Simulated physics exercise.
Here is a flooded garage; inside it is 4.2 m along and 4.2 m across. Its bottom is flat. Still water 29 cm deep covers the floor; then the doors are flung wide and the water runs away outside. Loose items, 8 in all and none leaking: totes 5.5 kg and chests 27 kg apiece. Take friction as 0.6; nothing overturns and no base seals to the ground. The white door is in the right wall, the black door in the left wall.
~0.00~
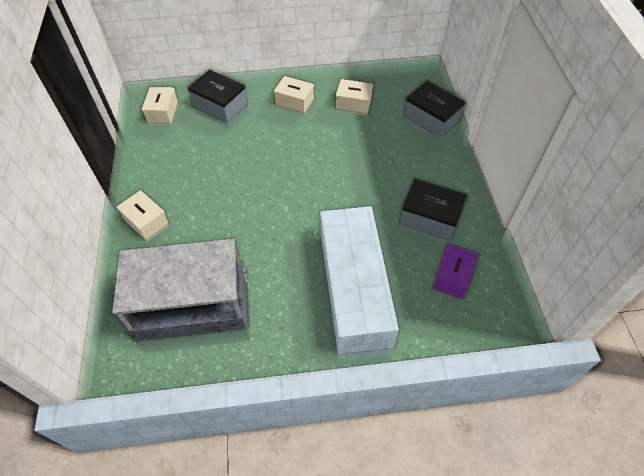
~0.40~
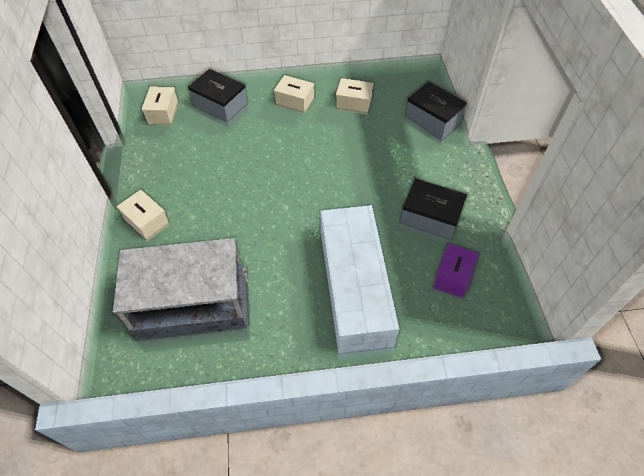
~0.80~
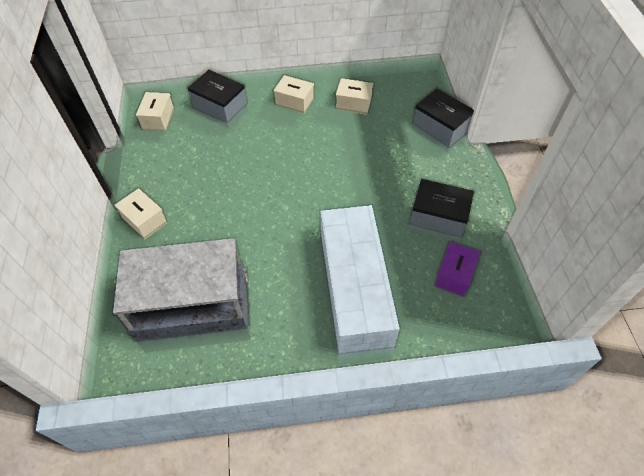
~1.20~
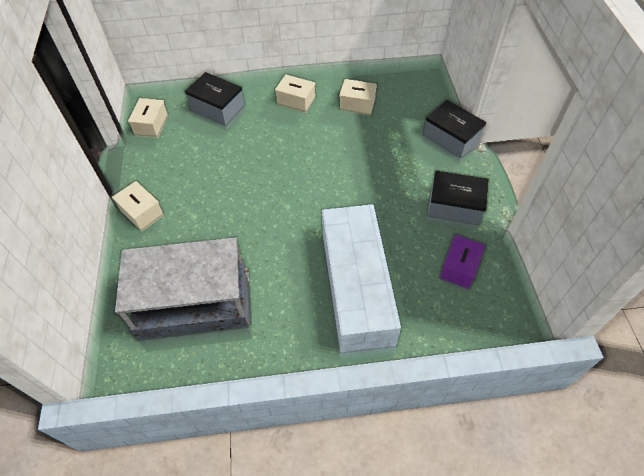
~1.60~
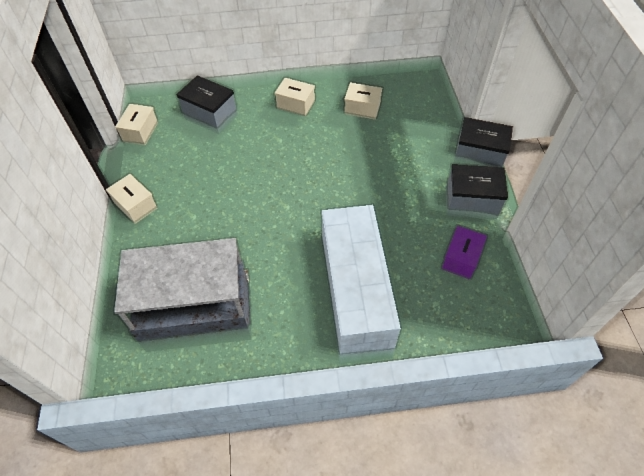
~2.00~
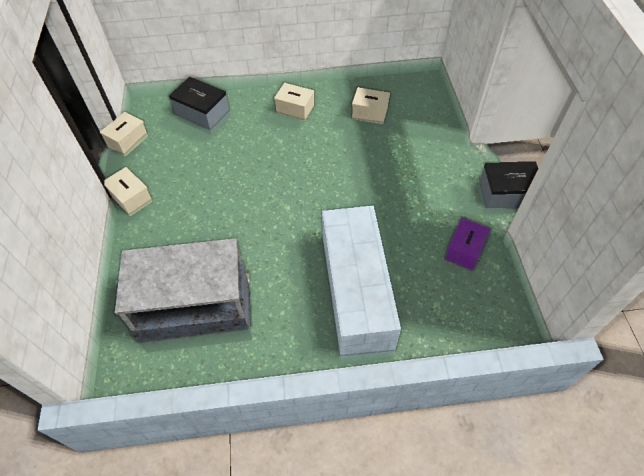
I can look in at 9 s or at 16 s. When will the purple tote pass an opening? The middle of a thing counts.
Expect it before the first time.
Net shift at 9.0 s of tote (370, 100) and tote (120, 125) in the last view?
In that order: Washed out, gone out.
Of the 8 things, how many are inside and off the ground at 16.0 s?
I count 1.
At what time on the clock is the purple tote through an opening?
At about 3.5 s.
After 4.0 s the purple tote has gone out (at 3.7 s); 5 of 8 are out; 3 afloat.
After 9.0 s the purple tote has gone out (at 3.7 s); 7 of 8 are out; 1 afloat.
After 16.0 s the purple tote has gone out (at 3.7 s); 7 of 8 are out; 1 afloat.
After 20.0 s the purple tote has gone out (at 3.7 s); 7 of 8 are out; 1 afloat.
